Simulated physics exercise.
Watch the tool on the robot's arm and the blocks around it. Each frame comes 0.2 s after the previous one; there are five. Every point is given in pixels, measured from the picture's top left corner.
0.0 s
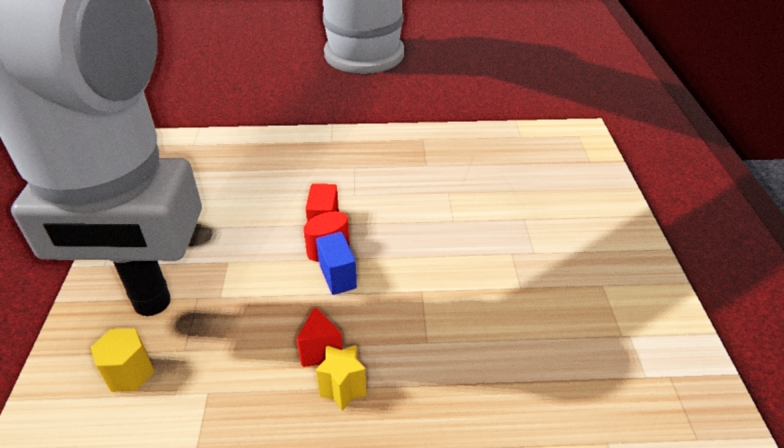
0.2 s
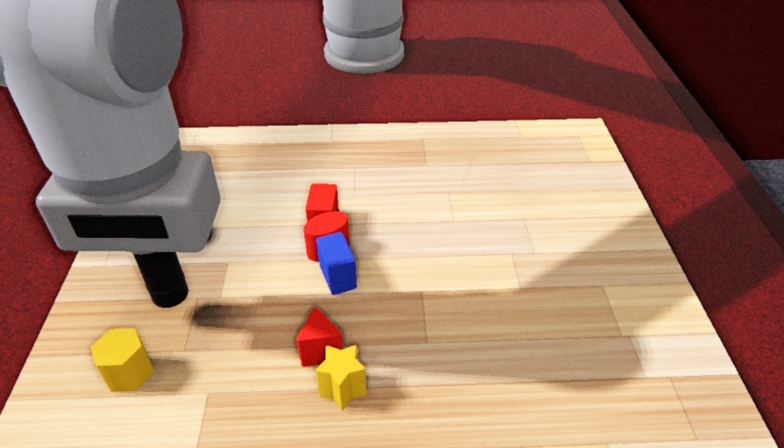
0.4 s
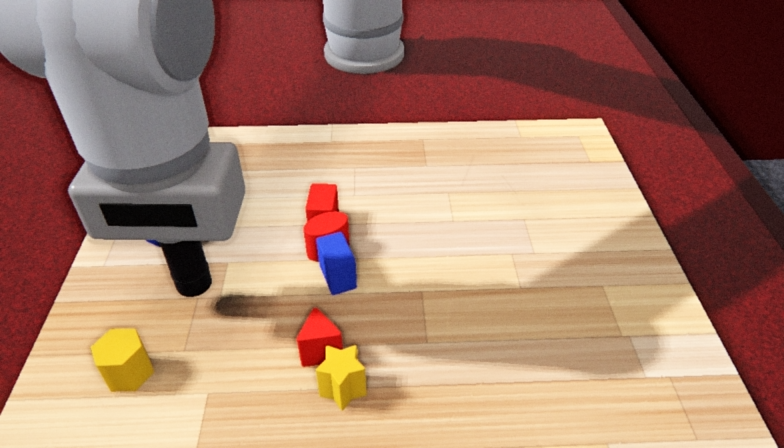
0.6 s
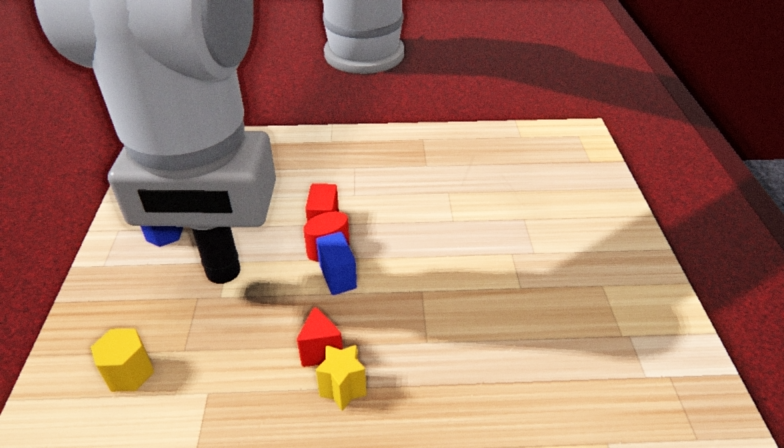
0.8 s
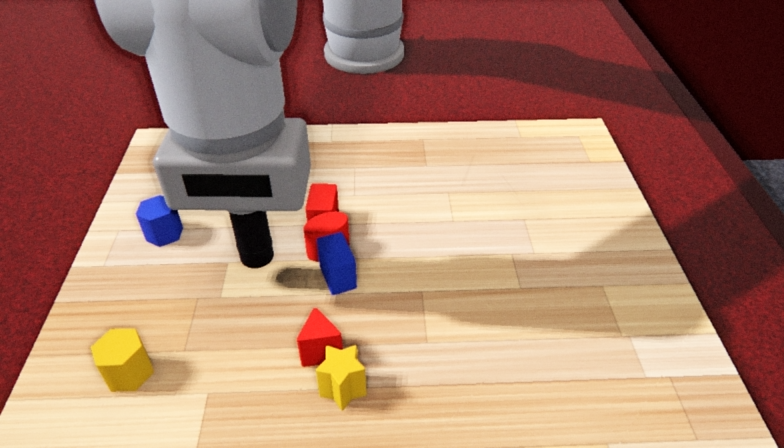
The clip shows a grey robot arm with a black tool moving right and slightly away over a wooden board, revealing a blue block behind it, while the red, blue and yellow blocks on the board stay still.
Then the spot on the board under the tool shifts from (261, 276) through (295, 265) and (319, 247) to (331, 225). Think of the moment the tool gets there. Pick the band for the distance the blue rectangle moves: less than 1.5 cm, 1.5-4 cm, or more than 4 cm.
The answer is under 1.5 cm.
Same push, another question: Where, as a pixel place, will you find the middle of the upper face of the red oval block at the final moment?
Around (364, 203).
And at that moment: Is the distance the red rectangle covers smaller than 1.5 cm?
No
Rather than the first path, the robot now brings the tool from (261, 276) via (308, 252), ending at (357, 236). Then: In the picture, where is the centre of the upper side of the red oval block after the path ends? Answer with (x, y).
It will end up at (394, 204).
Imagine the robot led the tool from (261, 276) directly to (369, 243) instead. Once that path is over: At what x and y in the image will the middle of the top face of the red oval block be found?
For the centre of its top, I'd go with (388, 194).
The first path, step by step. One third of the way, tool at (294, 247); nothing pushed yet.
Two thirds of the way, tool at (317, 228); red oval block at (354, 211), turned 25° clockwise.
At the end, tool at (330, 207); red rectangle at (329, 175), turned 15° anticlockwise; red oval block at (364, 203), turned 70° clockwise; blue rectangle in place.
